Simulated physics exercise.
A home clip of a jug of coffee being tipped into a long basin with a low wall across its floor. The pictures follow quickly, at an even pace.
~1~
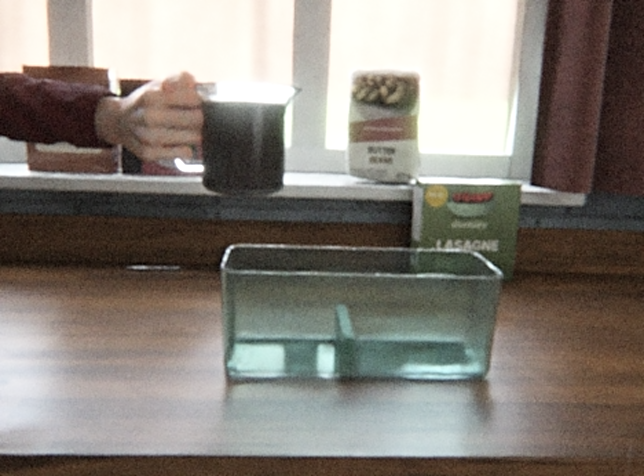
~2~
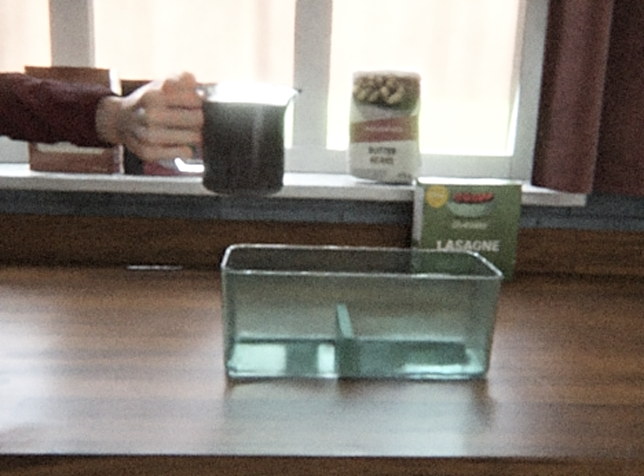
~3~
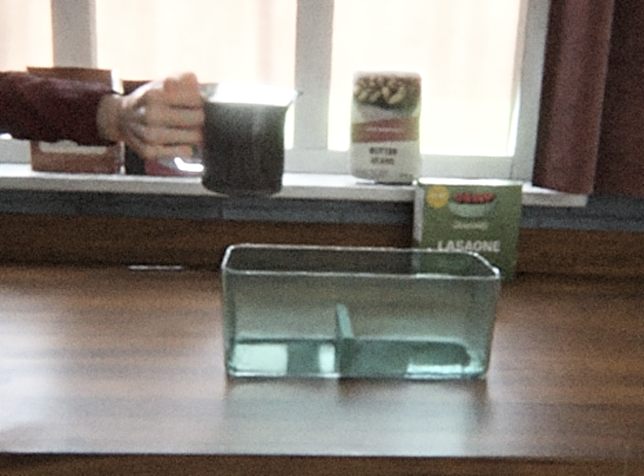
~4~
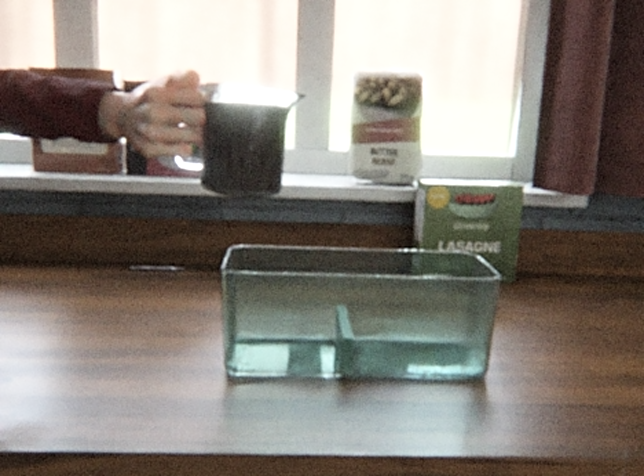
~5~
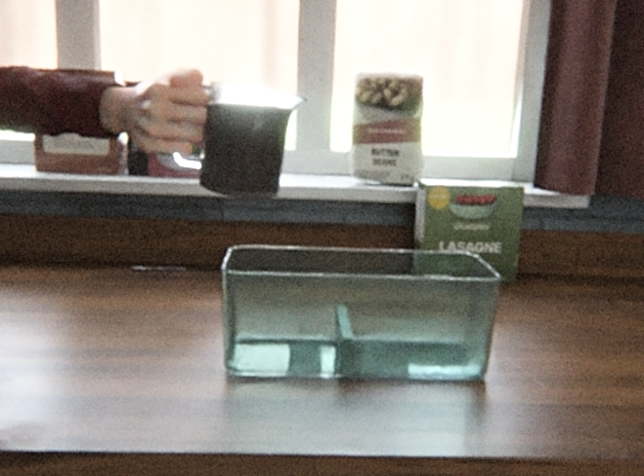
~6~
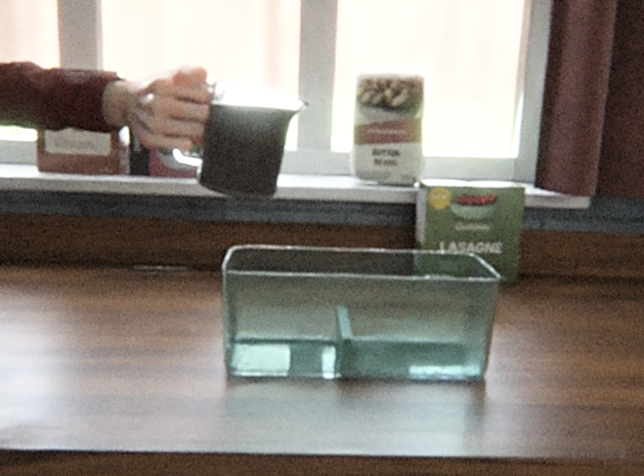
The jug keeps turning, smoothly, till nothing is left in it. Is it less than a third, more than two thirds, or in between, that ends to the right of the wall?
The share right of the wall is over two thirds.
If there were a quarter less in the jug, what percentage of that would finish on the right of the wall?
About 70 per cent.
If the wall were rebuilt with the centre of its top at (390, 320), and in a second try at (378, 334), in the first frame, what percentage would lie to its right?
Near 5 % and 20 %.
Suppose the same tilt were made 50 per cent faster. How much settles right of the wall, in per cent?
About 80 per cent.
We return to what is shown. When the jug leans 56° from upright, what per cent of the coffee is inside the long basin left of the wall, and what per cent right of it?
Near 0 on the left, 0 on the right.
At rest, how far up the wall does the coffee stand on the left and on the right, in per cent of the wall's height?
Near 20 on the left, 60 on the right.
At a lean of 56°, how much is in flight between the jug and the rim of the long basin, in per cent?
Some 10 per cent.
A moment on, the jug is tipped part way and 88 per cent is still to pour, 0 is left of the wall and 2 right of it.
Next, the jug is tipped on its side and 46 per cent is still to pour, 1 is left of the wall and 35 right of it.
Then the jug is tipped on its side and 12 per cent is still to pour, 7 is left of the wall and 75 right of it.
Later the jug is tipped on its side and 3 per cent is still to pour, 17 is left of the wall and 79 right of it.
At rest 19 per cent lies left of the wall, 79 right of it and 1 outside.
